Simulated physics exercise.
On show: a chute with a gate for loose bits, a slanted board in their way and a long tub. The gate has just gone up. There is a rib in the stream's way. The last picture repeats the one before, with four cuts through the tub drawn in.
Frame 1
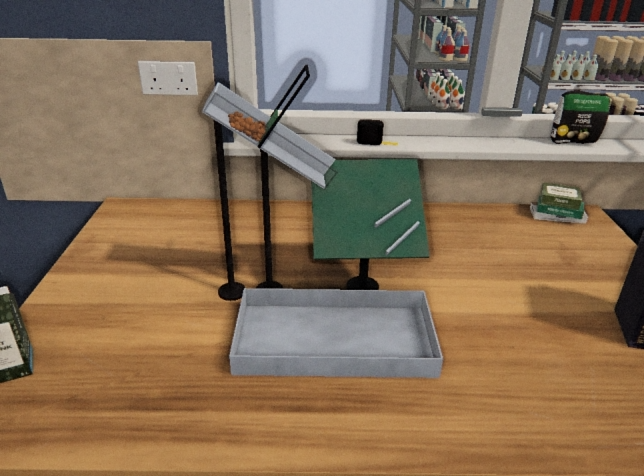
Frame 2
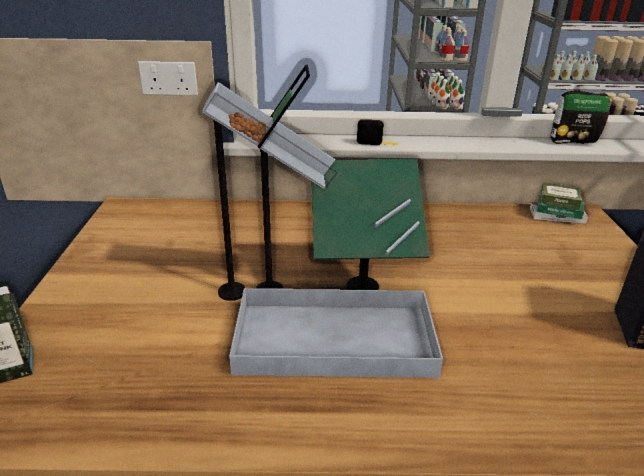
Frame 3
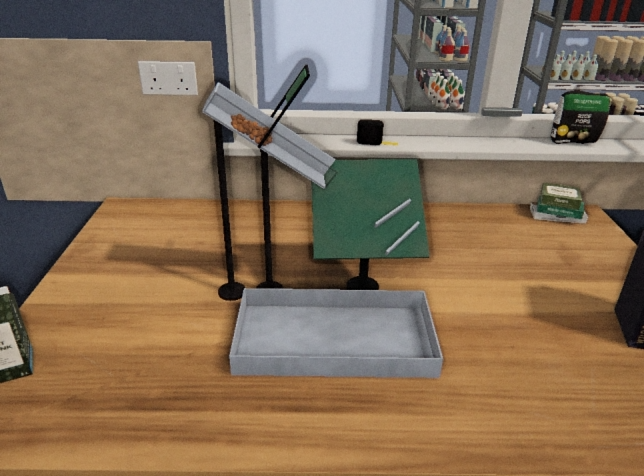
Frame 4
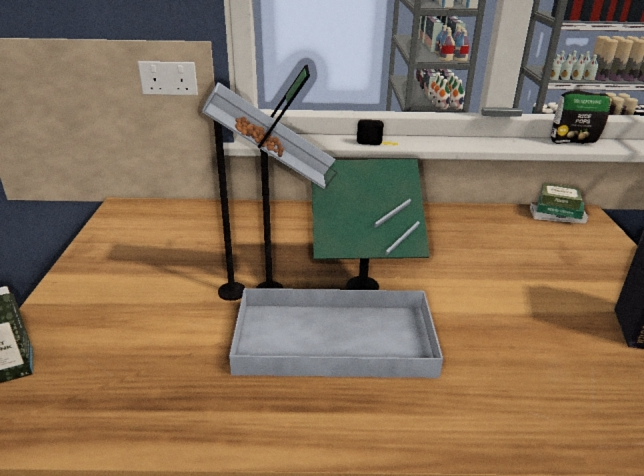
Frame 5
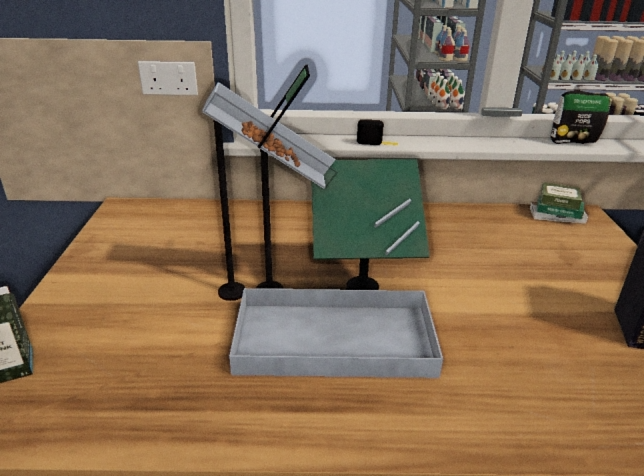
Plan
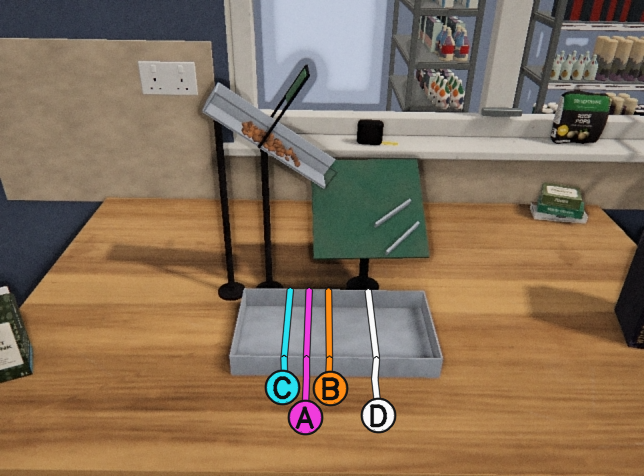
Small orange-brown bits of cat kibble begin bunched behind a raised gate in a grey chute, then slide down to the right, spreading into a longer streak along it. The chute stands on thin black posts above a wooden counter, left of a tilted green board with two pale ribs, behind a long, empty grey tub. The fixed, slightly raised front view also shows shelves through a window behind.
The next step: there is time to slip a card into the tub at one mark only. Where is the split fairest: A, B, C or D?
Choose D.
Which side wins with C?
The right side.
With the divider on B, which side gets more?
More lands on the right.
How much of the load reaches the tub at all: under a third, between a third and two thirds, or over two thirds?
It is over two thirds.
On the marked copy, line A crosses the front rim at (306, 357); line B crosses the front rim at (329, 357); line C crosses the front rim at (284, 357); line D crosses the front rim at (376, 358).
If A is chosen, of what is caught, none on the left of the divider, all on the right.
If B is chosen, of what is caught, none on the left of the divider, all on the right.
If C is chosen, of what is caught, none on the left of the divider, all on the right.
If D is chosen, of what is caught, about half on the left of the divider, about half on the right.
